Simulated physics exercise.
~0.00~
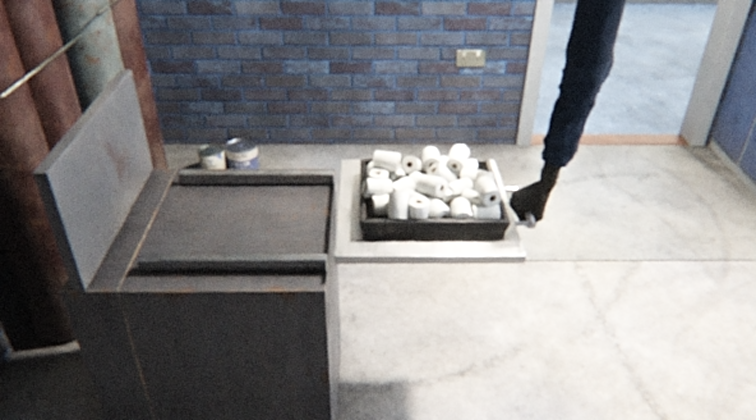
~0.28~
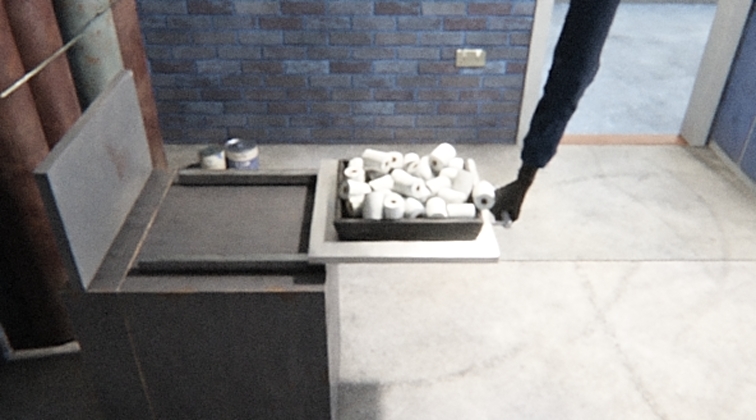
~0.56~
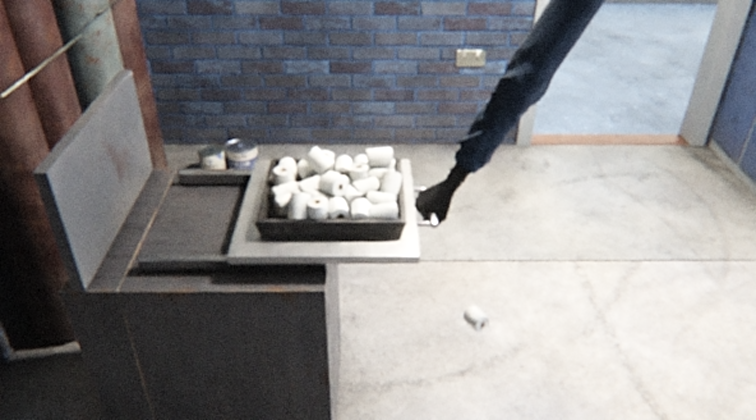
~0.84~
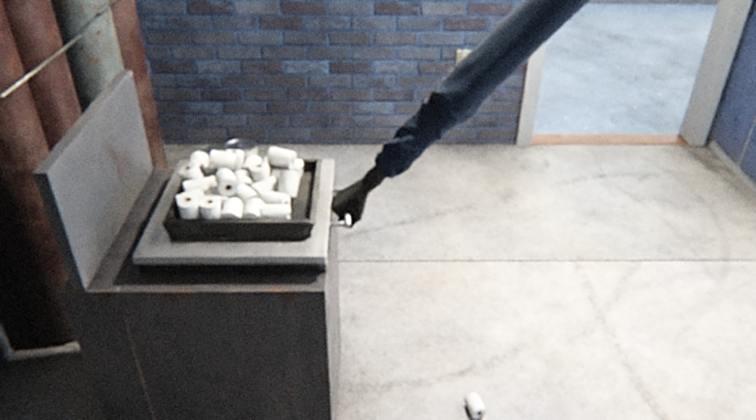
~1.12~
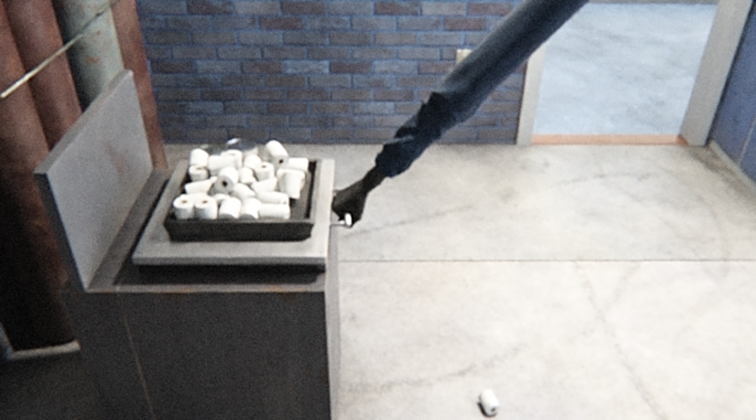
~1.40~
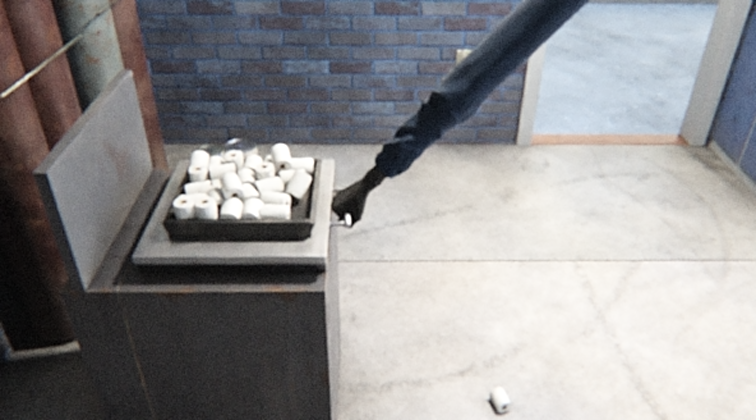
Brick-walled room, a dark-sleeved arm pushing a shelf and crate of white rolls left, one roll falling and rolling across the floor.
